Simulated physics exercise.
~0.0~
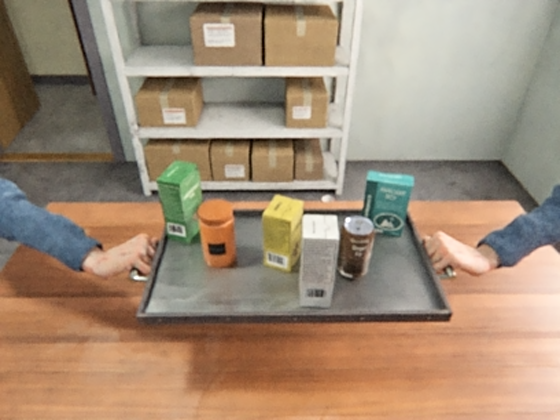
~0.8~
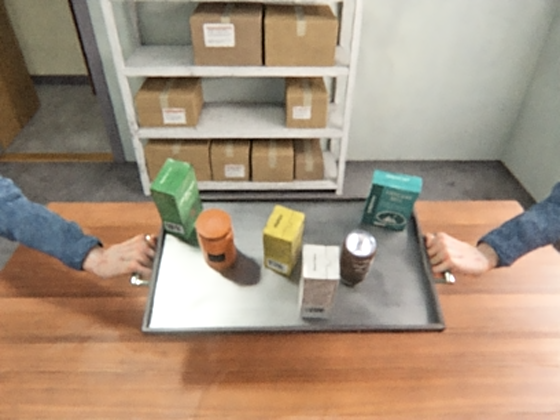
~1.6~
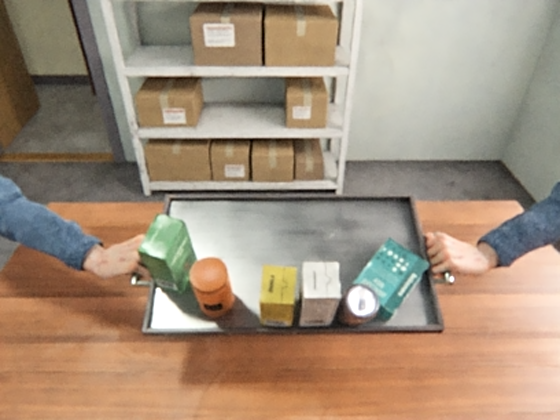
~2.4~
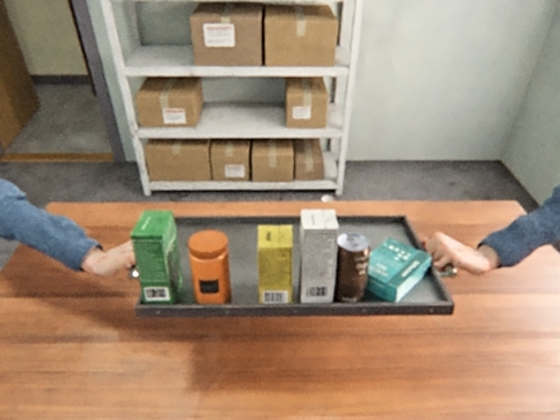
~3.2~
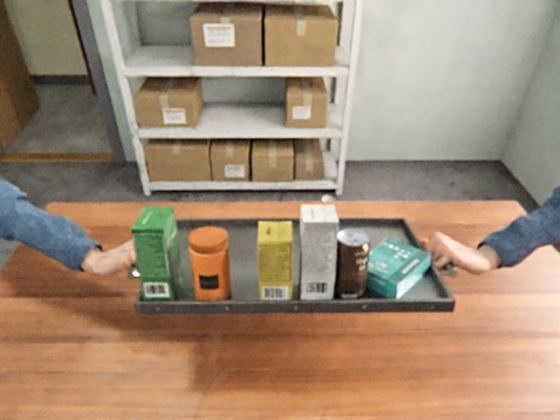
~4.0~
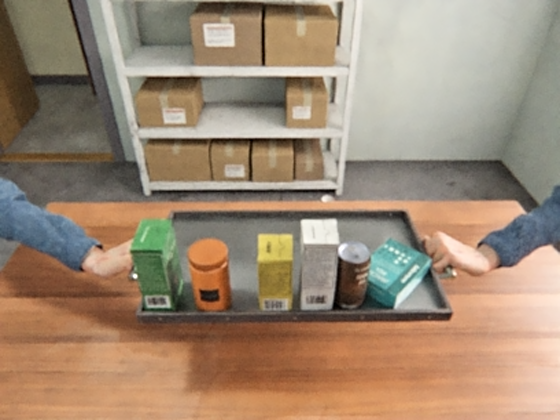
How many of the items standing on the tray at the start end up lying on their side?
One item ends up on its side, the turquoise packet at the right of the tray.
